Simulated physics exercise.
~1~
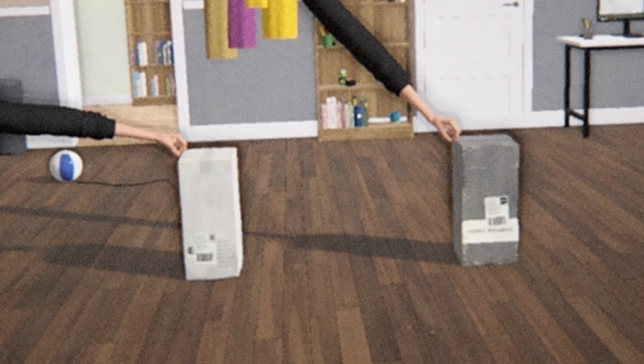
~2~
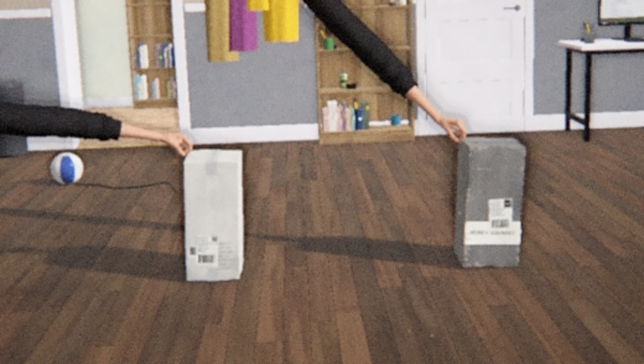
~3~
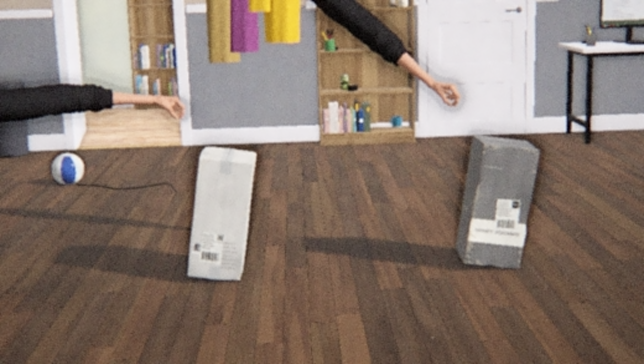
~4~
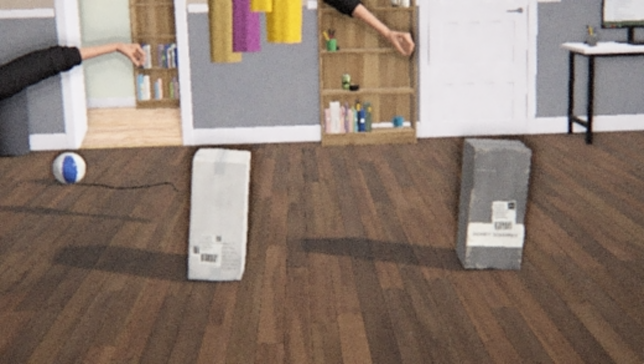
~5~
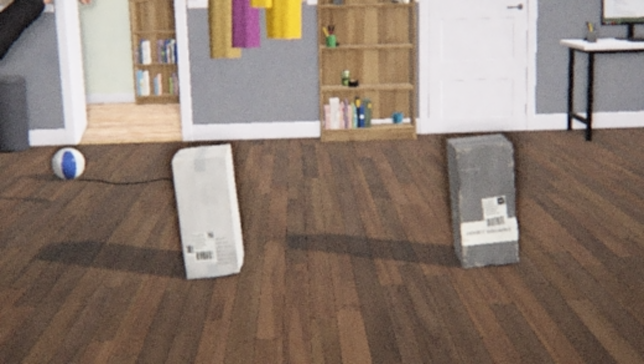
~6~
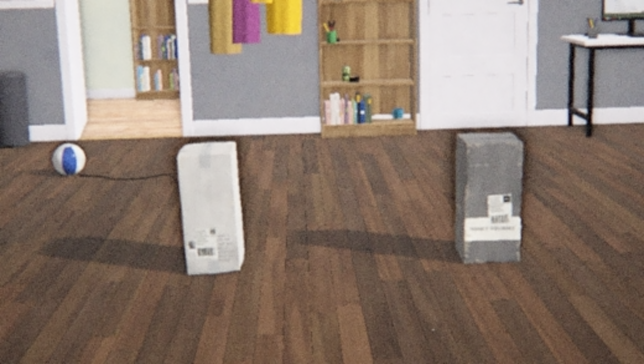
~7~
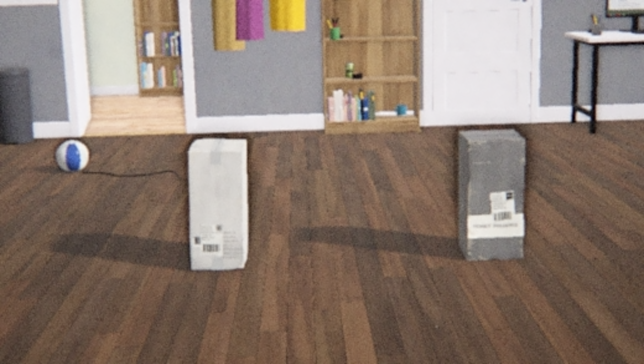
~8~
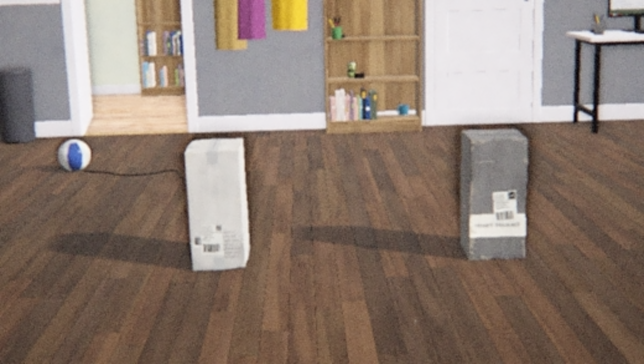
We see two hands nudge the tops of a tall white parcel and a tall grey parcel on a wooden floor, tipping both slightly to the right before drawing away. Both parcels rock briefly, then settle back upright on their bases.
